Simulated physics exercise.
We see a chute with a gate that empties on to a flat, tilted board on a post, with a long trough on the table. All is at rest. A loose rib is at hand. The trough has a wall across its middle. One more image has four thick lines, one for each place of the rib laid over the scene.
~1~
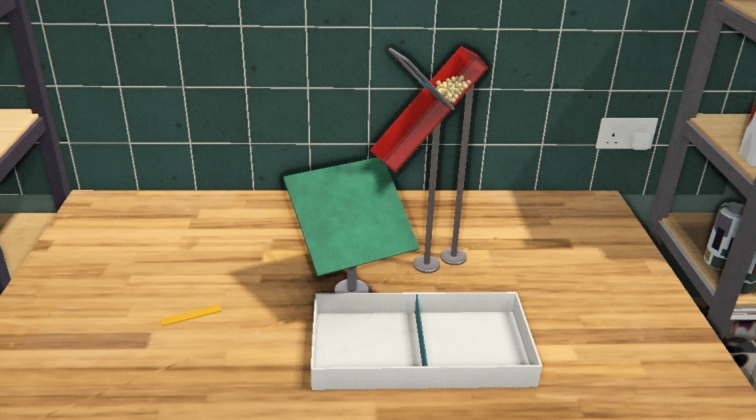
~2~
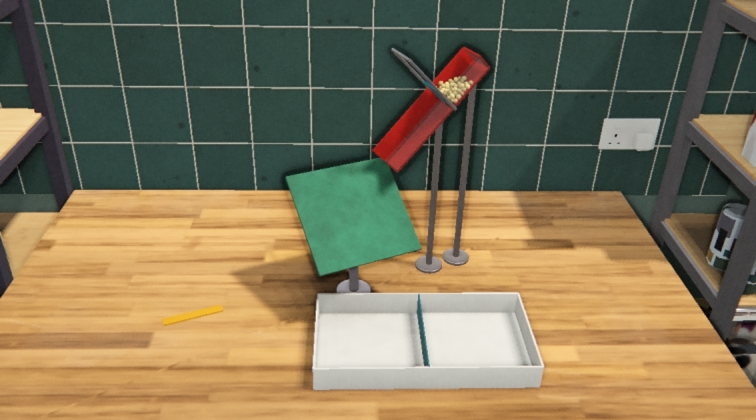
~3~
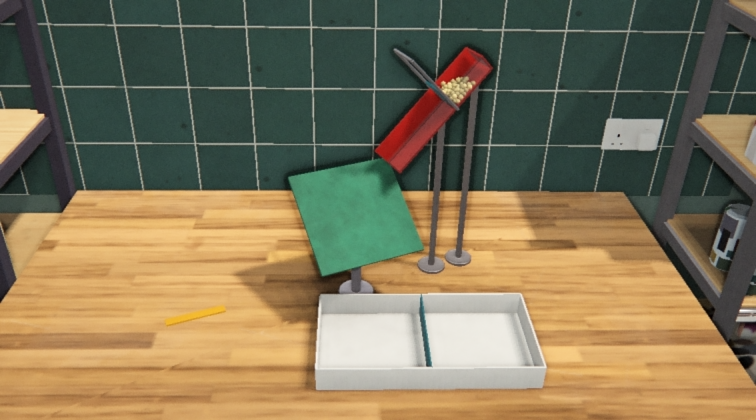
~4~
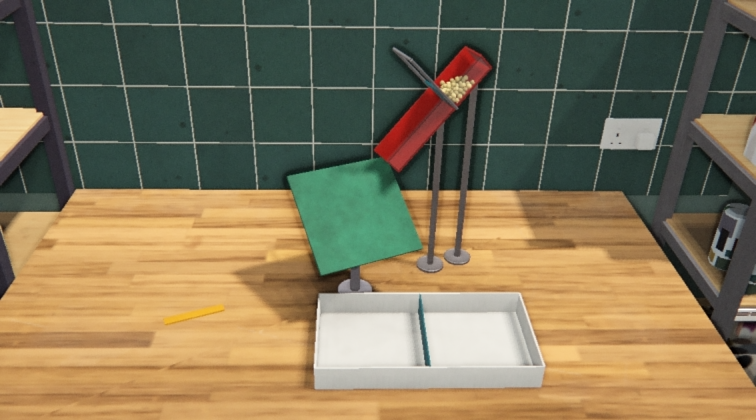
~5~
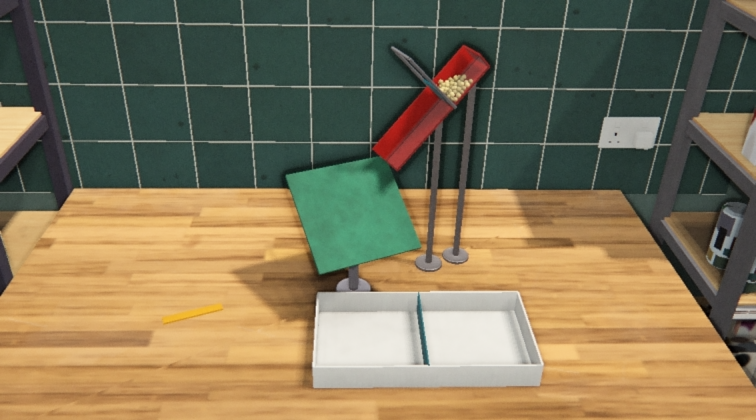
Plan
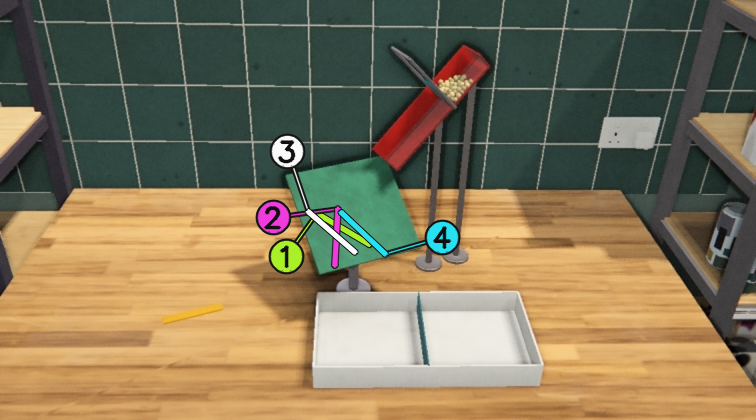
A wooden worktop stands against a dark green tiled wall between metal shelving units, seen from the front and slightly above. A sloping red chute on thin grey posts holds pale beans behind a dark gate, above a tilted green board on a post, with a white divided trough in front and a small yellow-orange strip at left. Nothing on the table moves, while the view drifts very slightly.
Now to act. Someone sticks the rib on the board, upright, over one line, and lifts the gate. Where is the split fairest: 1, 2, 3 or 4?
The answer is line 4.
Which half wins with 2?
The left half.
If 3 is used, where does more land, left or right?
More lands on the left.
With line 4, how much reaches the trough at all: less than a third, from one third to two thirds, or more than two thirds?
Line 4 gives more than two thirds.
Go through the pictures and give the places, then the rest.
In the first picture, load behind the gate (449, 90), soya beans; lip of the chute (388, 166), sloping fairly steeply.
In the second picture, middle of the board (354, 213), tilted fairly steeply; middle of its low edge (373, 262); of its high edge (337, 166).
In the third picture, front corners of the trough (316, 369) and (546, 367); front end of its middle wall (432, 368); gate still shut (435, 89).
In the fourth picture, middle of the load (453, 90); lip (392, 166).
In the fifth picture, middle of the load (451, 89); lip (390, 165).
On the marked copy, line 1 from (316, 213) to (369, 244); line 2 from (337, 208) to (334, 265); line 3 from (308, 211) to (354, 252); line 4 from (341, 212) to (385, 253).
If 1 is chosen, of what is caught, almost all in the left half, about a tenth in the right.
If 2 is chosen, of what is caught, every piece in the left half, not one piece in the right.
If 3 is chosen, of what is caught, every piece in the left half, not one piece in the right.
If 4 is chosen, of what is caught, roughly two thirds in the left half, roughly a third in the right.
